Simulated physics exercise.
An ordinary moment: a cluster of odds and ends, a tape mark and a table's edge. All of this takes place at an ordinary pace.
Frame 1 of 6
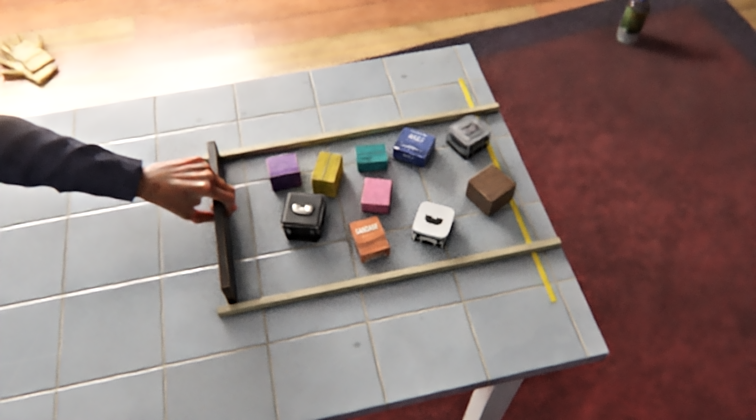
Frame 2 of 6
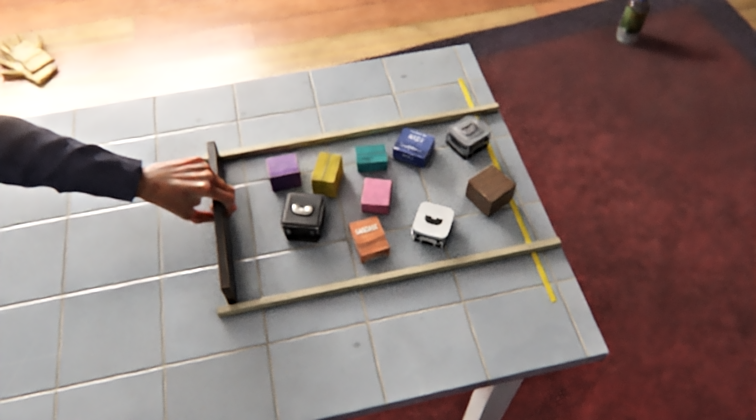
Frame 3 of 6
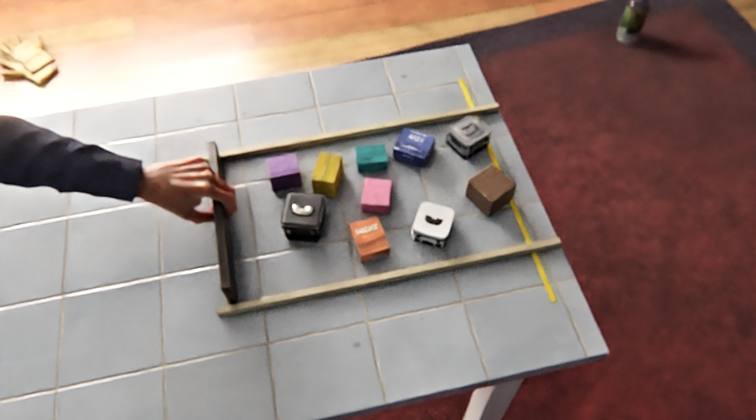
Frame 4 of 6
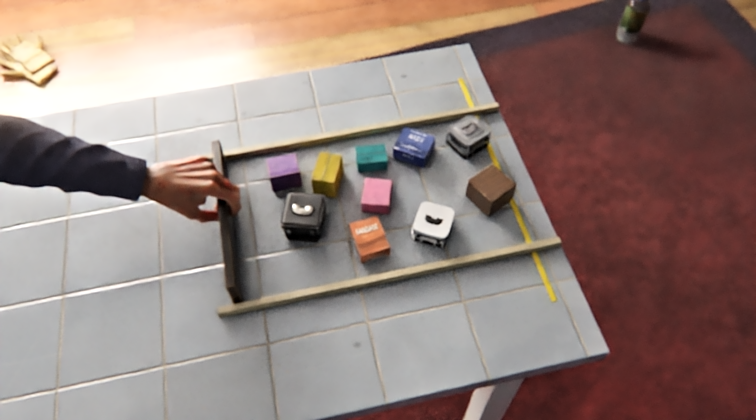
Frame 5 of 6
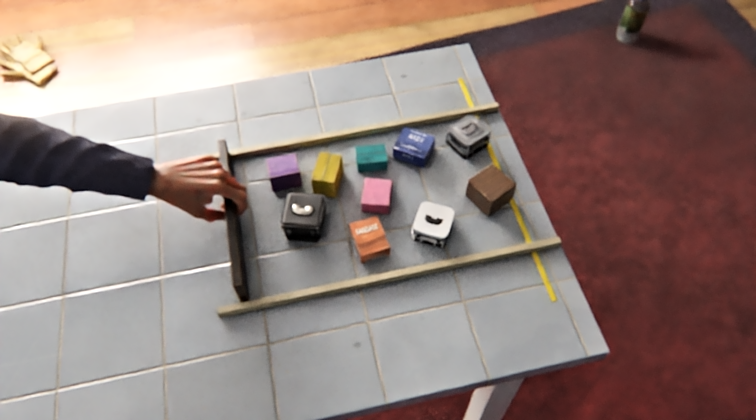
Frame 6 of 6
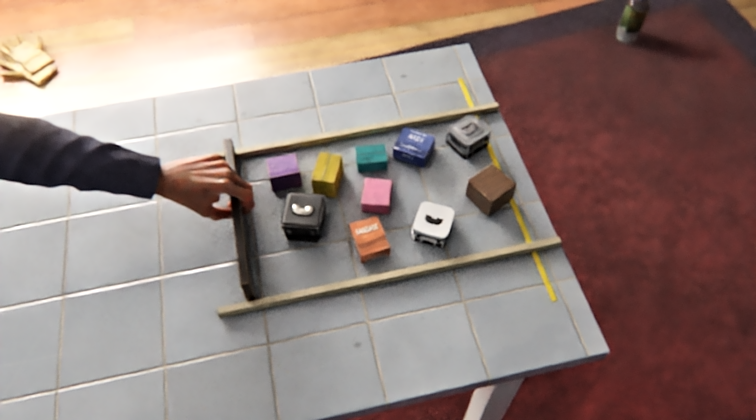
At the start, a hand grips a dark board at the left end of two wooden rails on a tiled table, with colourful blocks and boxes between them. The board barely moves at first, then the hand slides it slightly right, closer to the purple block, while the objects stay still.
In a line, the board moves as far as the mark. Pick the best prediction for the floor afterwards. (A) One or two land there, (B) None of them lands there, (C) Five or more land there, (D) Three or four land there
C, five or more land there.
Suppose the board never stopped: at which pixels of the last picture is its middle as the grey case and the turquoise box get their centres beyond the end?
Approx. (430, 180) for the first, approx. (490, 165) for the second.
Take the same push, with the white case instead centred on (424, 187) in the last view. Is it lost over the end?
Placed like that, the white case ends up falling.
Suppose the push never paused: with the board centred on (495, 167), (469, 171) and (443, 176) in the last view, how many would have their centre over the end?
The numbers are 7, 3 and 1.
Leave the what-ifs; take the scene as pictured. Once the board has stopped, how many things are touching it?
Counting them up gives 3.
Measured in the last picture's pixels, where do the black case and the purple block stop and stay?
Final positions - black case around (523, 171), purple block around (501, 131).
A little later, none off yet; grey case at rest near (468, 136); brown block at rest near (490, 190); blue box at rest near (414, 147).
Next, none off yet; grey case shifted a little near (478, 135); brown block at rest near (490, 190); blue box shifted about its own width near (440, 132).
Later still, one off so far; grey case dropping near (532, 179); brown block tilted a little near (551, 183); blue box shifted well along near (501, 119).
When it is over, the number that fall off is five or more; down, yellow box, pink block, turquoise box, white case, blue box, brown block and grey case.
